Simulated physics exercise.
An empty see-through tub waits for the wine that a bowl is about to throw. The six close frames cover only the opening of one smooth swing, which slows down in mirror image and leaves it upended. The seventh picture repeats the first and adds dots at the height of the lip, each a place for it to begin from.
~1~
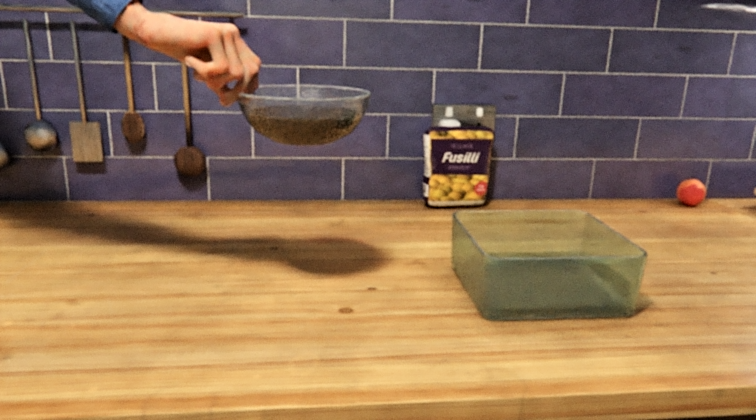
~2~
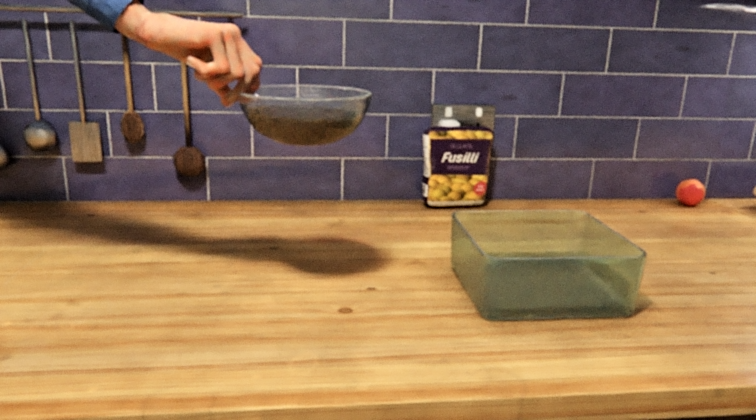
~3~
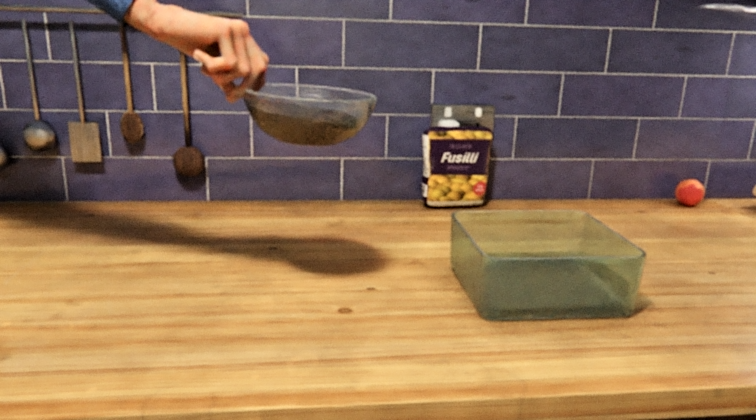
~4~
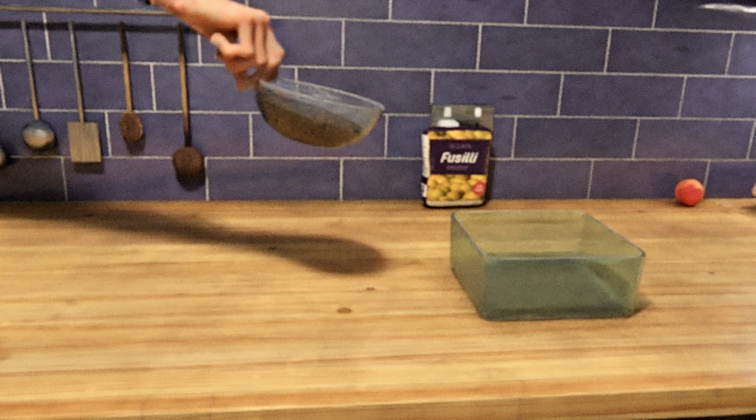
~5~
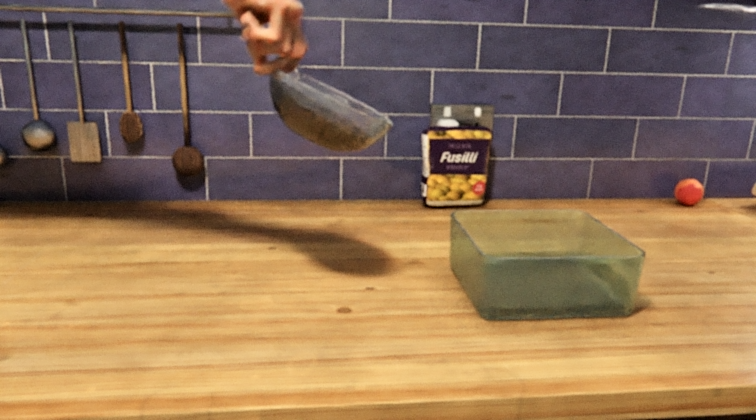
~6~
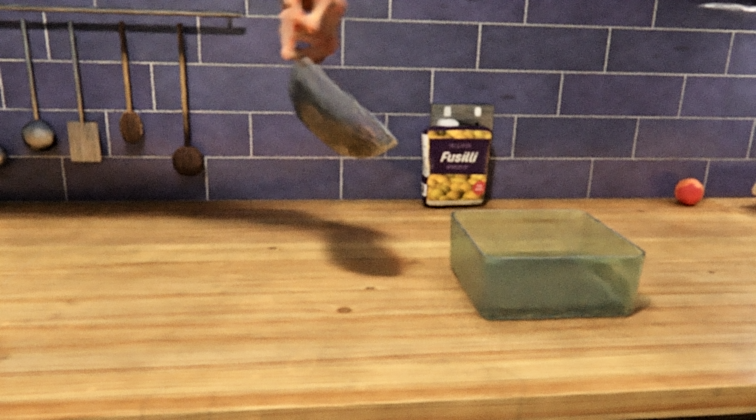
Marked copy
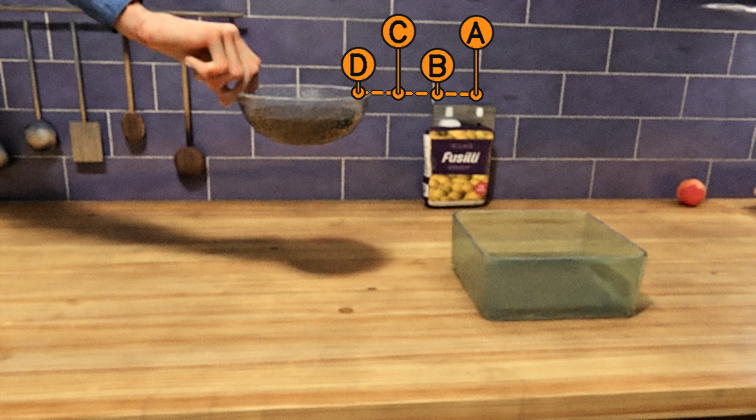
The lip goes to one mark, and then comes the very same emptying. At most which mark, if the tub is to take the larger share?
Go for C.
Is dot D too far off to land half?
Yes, it does.
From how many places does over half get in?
Three of the four.
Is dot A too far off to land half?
No.
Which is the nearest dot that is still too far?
That would be D.
In orange, A at (476, 94); B at (437, 93); C at (398, 93); D at (358, 92).
For dot A, about 72 % lands in the tub, 13 % falls short and 15 % goes beside or beyond.
For dot B, about 68 % lands in the tub, 6 % falls short and 27 % goes beside or beyond.
For dot C, about 72 % lands in the tub, 10 % falls short and 18 % goes beside or beyond.
For dot D, about 7 % lands in the tub, 90 % falls short and 3 % goes beside or beyond.
